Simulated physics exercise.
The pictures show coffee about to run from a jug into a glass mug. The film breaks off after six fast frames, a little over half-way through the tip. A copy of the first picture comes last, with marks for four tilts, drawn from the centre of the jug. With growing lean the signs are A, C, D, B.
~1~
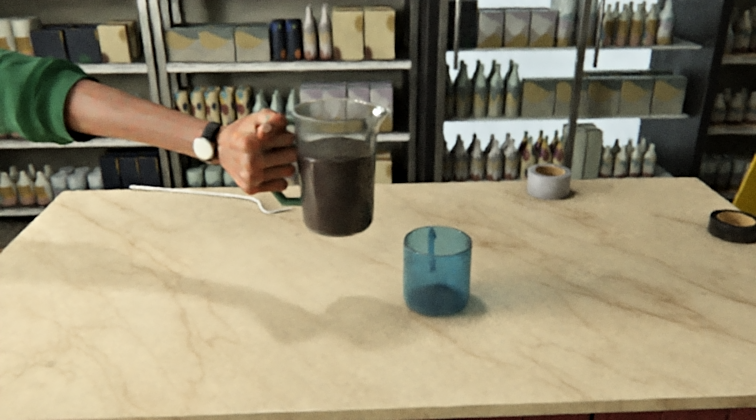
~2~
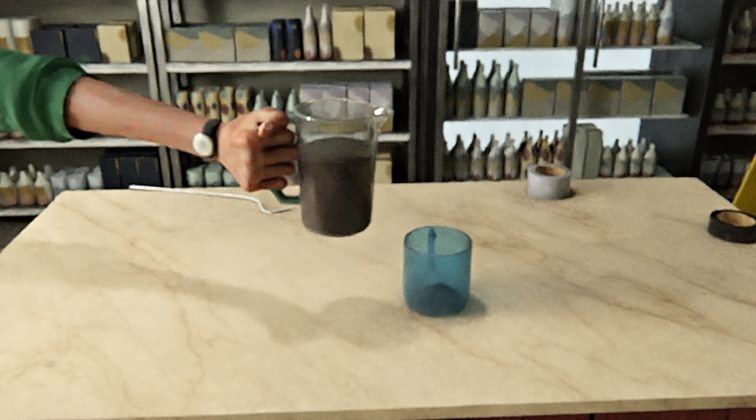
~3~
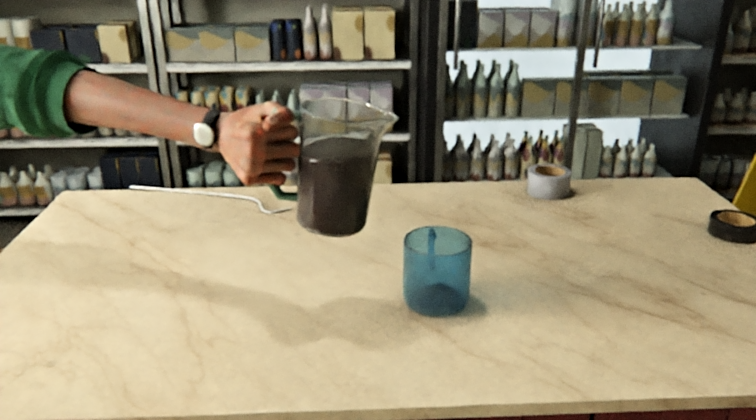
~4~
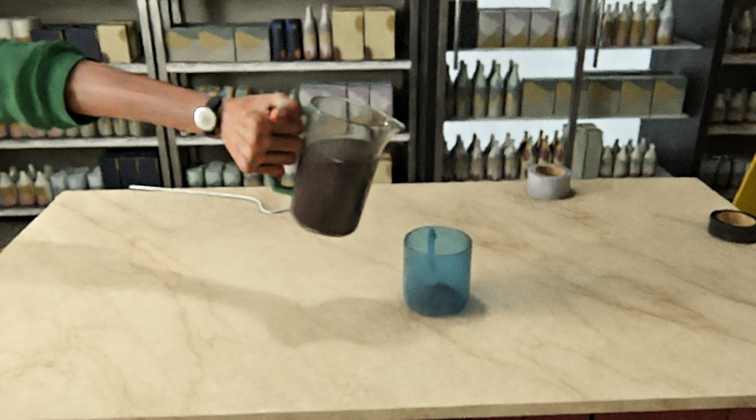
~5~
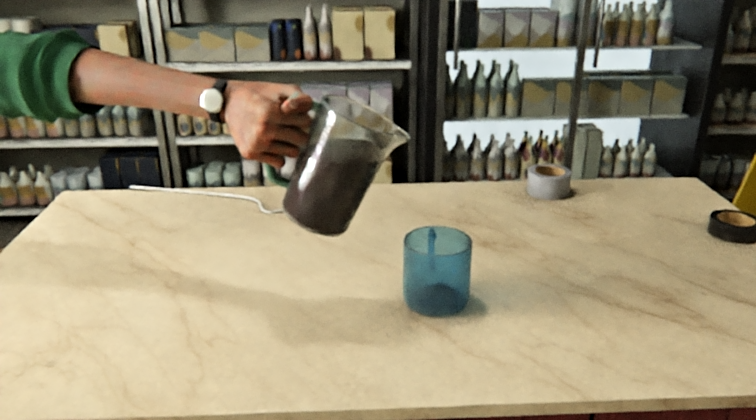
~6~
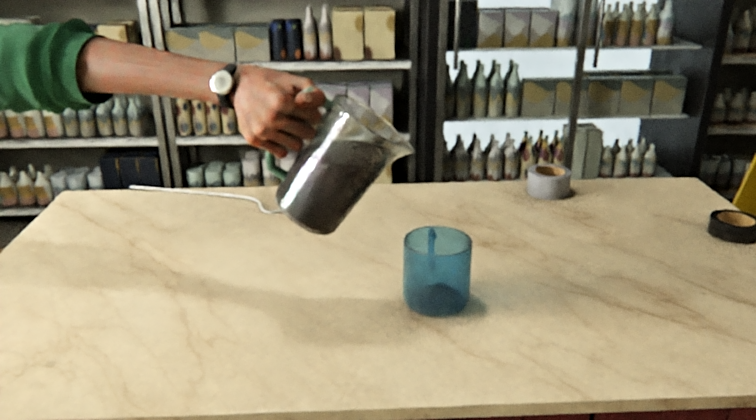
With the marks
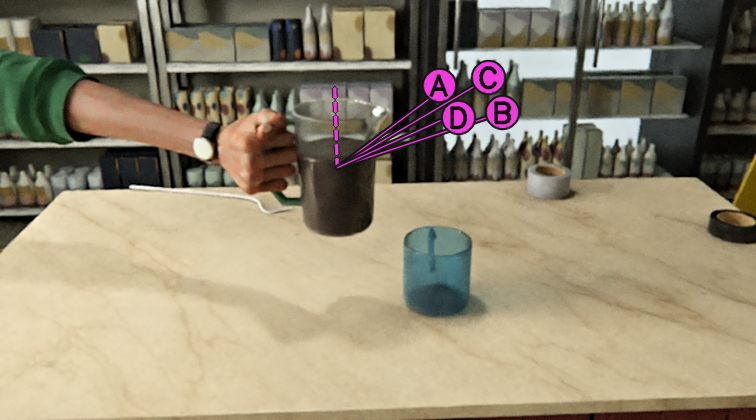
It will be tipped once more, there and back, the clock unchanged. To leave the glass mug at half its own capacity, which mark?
Mark B.
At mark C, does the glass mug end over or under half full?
Under half.
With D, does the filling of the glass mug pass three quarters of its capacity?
No.
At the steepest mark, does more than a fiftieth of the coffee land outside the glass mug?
No.
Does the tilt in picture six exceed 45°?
No, it does not.
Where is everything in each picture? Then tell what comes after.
In the first picture, upright, lip at (390, 111); rim of the glass mug round (438, 240); nothing has left yet.
In the second picture, upright, lip at (392, 112); nothing has left yet.
In the third picture, tipped about 7°, lip at (397, 118); nothing has left yet.
In the fourth picture, tipped about 15°, lip at (403, 126); nothing has left yet.
In the fifth picture, tipped about 25°, lip at (409, 137); nothing has left yet.
In the sixth picture, tipped about 35°, lip at (413, 150); nothing has left yet.
In magenta, A at (428, 99); B at (486, 117); C at (473, 86); D at (440, 120).
Choosing A, the glass mug ends with about 12 % of what it can hold.
Choosing B, the glass mug ends with about 51 % of what it can hold.
Choosing C, the glass mug ends with about 22 % of what it can hold.
Choosing D, the glass mug ends with about 35 % of what it can hold.
